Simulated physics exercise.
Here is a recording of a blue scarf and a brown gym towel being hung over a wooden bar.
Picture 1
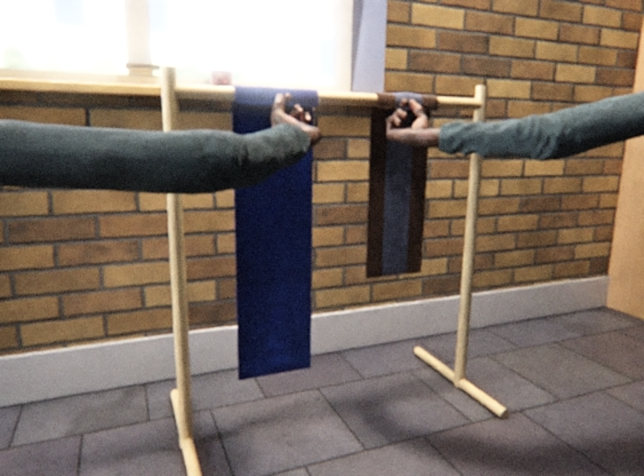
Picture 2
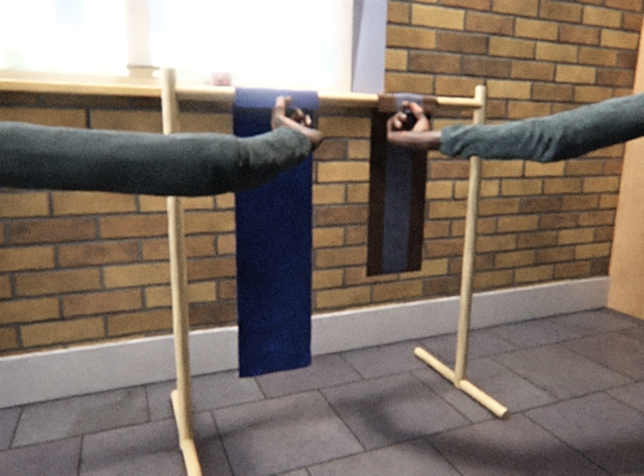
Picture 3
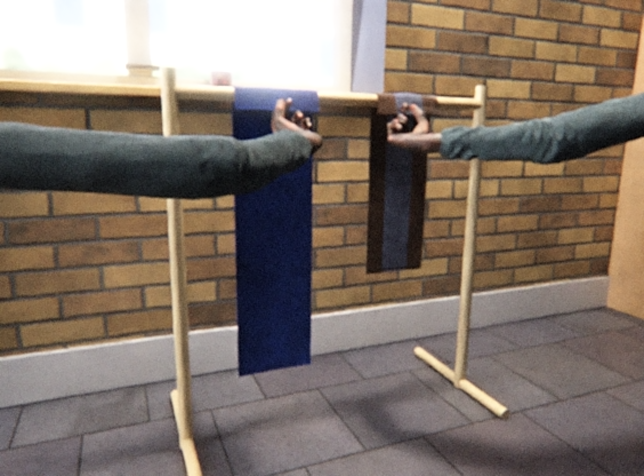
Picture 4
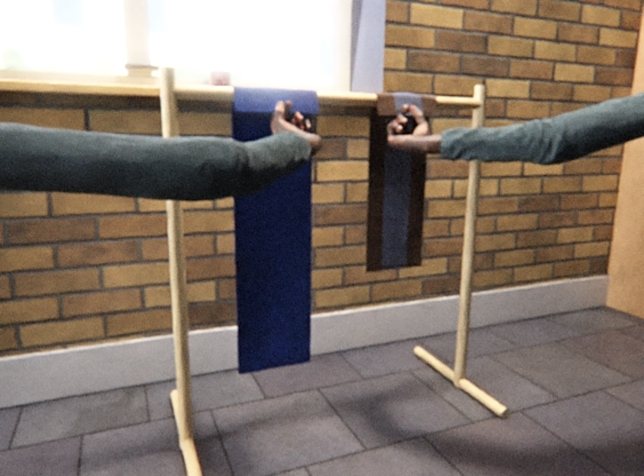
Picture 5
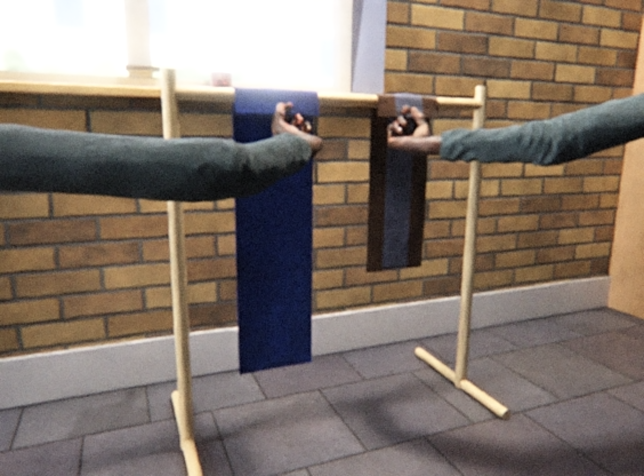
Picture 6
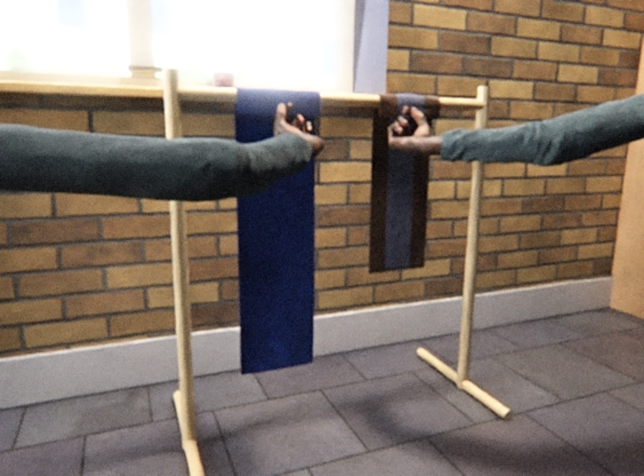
Two dark-green-sleeved arms reach in from the left and right before a light wooden bar on upright posts, seen from the front in a room with a brick wall, bright window and grey tiled floor. A long blue scarf hangs left of a shorter brown gym towel with a blue-grey central stripe. The hands shift very slightly near the cloths, which barely move, while the view moves only faintly.
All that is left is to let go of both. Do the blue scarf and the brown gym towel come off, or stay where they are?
In the end the blue scarf won't stay up there; the brown gym towel won't stay up there.
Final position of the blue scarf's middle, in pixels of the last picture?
The middle of it sits at pixel (278, 421).
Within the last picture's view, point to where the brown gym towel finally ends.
The middle sits at (392, 398).
Then, 0.42 s after the last picture, scarf clear of the rail and dropping near (278, 363); gym towel clear of the rail and dropping near (394, 313).
Then, 0.66 s after the last picture, scarf in a heap on the floor near (278, 420); gym towel in a heap on the floor near (392, 397).
At rest, scarf in a heap on the floor near (278, 422); gym towel in a heap on the floor near (392, 398). The blue scarf is pulled off by its long side and the brown gym towel slides off.
